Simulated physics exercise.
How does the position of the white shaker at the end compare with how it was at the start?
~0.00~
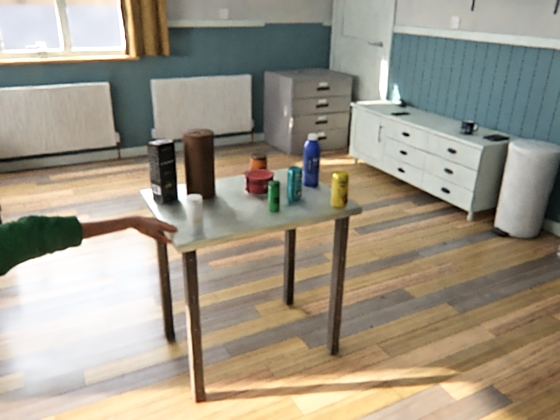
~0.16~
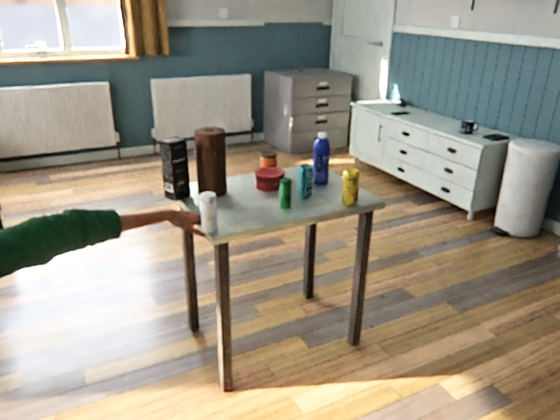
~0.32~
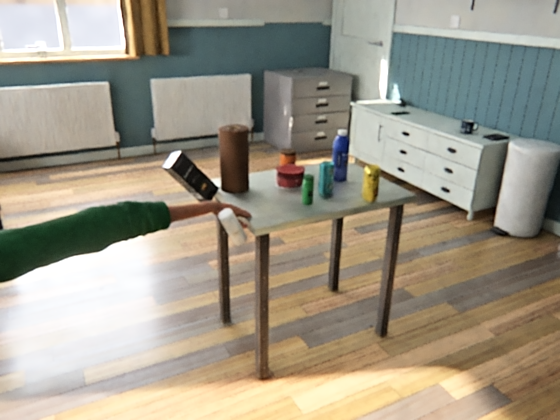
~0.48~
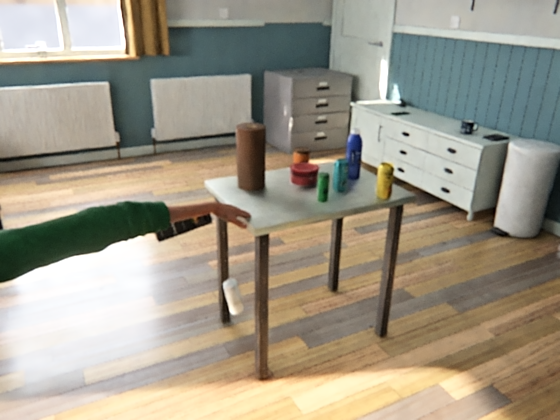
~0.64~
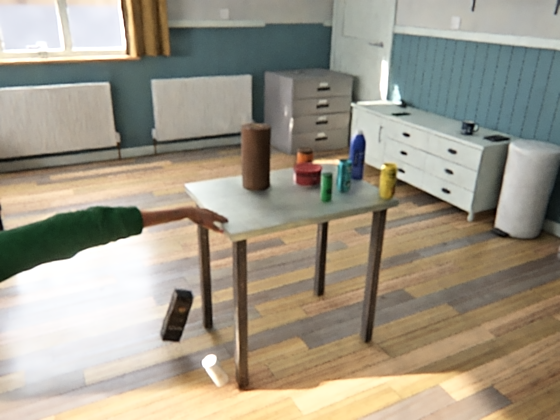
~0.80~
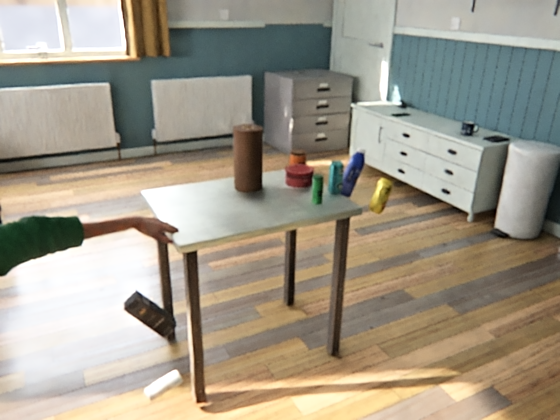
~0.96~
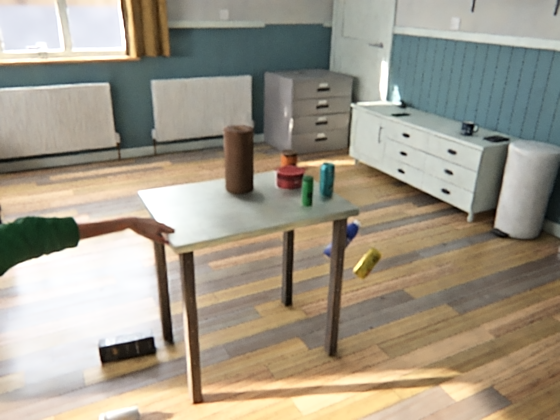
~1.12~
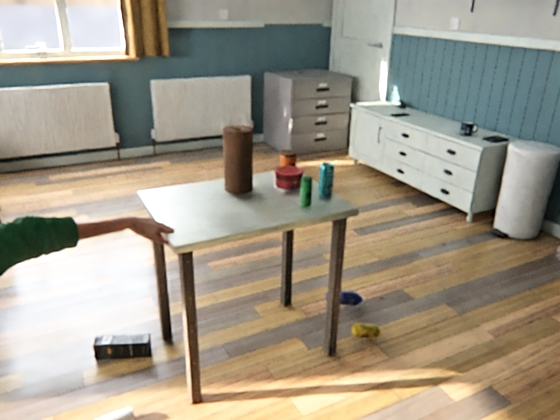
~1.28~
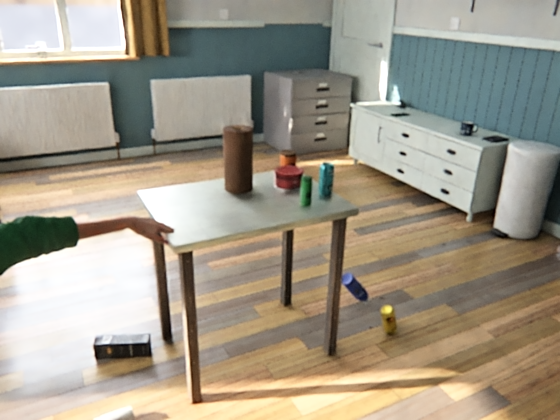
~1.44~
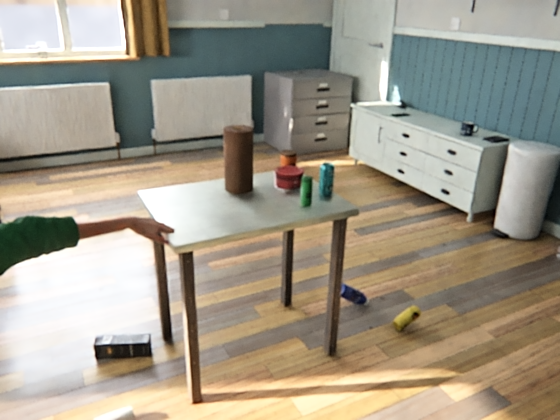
It stands upright on the table at the start, but by the end it is lying on its side on the floor.
